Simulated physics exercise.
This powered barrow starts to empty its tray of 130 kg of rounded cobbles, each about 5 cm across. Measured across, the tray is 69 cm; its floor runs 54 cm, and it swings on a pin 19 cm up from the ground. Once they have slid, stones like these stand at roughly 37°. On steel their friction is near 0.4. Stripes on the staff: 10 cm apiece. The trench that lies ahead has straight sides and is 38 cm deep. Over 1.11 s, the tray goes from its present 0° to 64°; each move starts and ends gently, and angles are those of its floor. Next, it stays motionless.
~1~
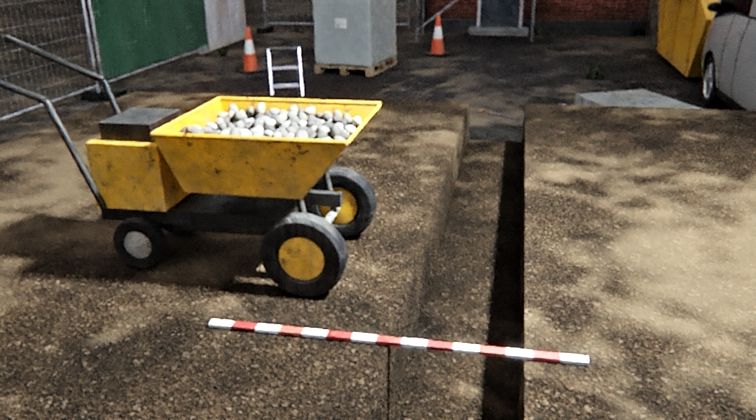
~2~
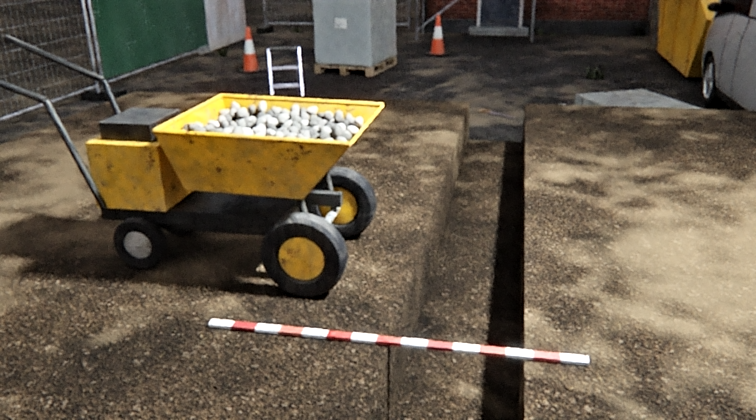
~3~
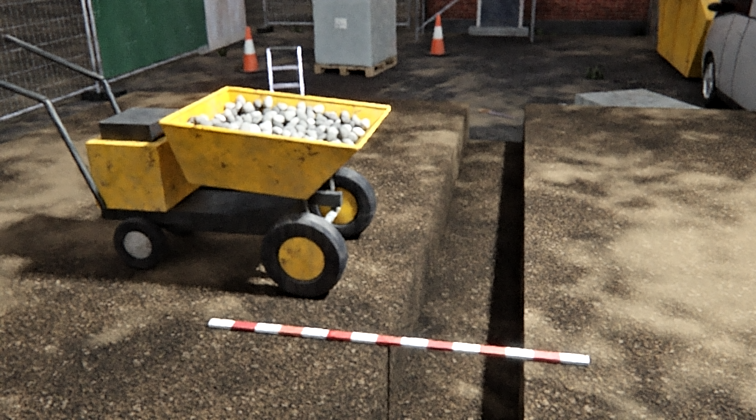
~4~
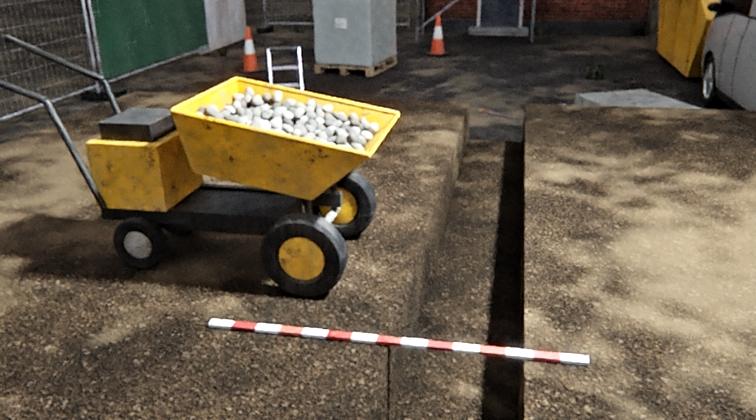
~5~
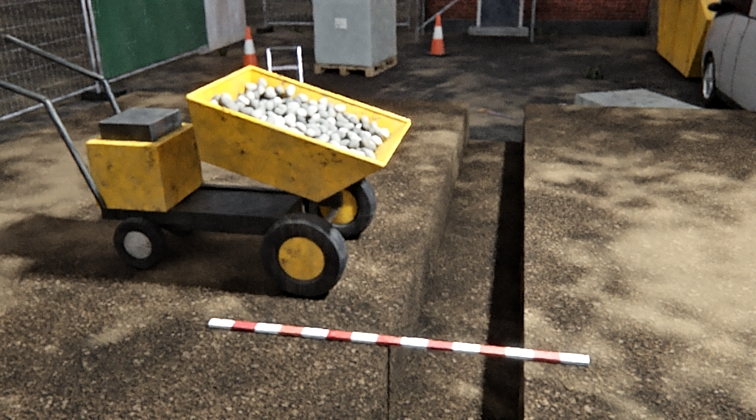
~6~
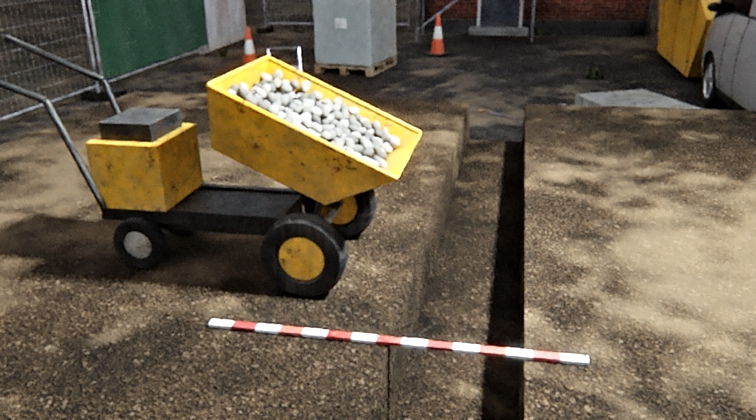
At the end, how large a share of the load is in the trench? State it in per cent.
A share of about 97 per cent.
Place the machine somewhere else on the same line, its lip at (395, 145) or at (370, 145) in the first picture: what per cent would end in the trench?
It'd be around 60 per cent and after that around 85 per cent.
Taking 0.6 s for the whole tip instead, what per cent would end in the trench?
With that timing, about 85 per cent.
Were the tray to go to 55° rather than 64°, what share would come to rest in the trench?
Roughly 60 per cent would end in the trench.
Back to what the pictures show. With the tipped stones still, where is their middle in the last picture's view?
The resting stones are centred at roughly (481, 333).
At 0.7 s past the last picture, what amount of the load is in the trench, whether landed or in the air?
Roughly 25% by that time.
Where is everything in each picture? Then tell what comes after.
The first picture shows lip at (347, 143), floor tilted 0°, highest stones at (292, 116).
In the second picture, the tray is at 1°, its lip at (350, 144); the top of the load is at (272, 113).
The third picture shows lip at (358, 149), floor tilted 5°, highest stones at (252, 108).
The fourth picture shows lip at (369, 156), floor tilted 10°, highest stones at (252, 100).
In the fifth picture, the tray is at 17°, its lip at (383, 166); the top of the load is at (257, 92).
The sixth picture shows lip at (397, 179), floor tilted 25°, highest stones at (269, 84).
Then, 0.4 s after the last picture the floor is at 54°, 100 % in the tray; the foremost stones are at (429, 200).
Then, 0.7 s after the last picture the floor is at 64°, 73 % in the tray, 27 % in the trench; the foremost stones are at (517, 282).
Then, 1.1 s after the last picture the floor is at 64°, 37 % in the tray, 60 % in the trench, 3 % past the trench; the foremost stones are at (600, 277).
Then, 3.0 s after the last picture the floor is at 64°, 0 % in the tray, 97 % in the trench, 3 % past the trench; the foremost stones are at (667, 276).
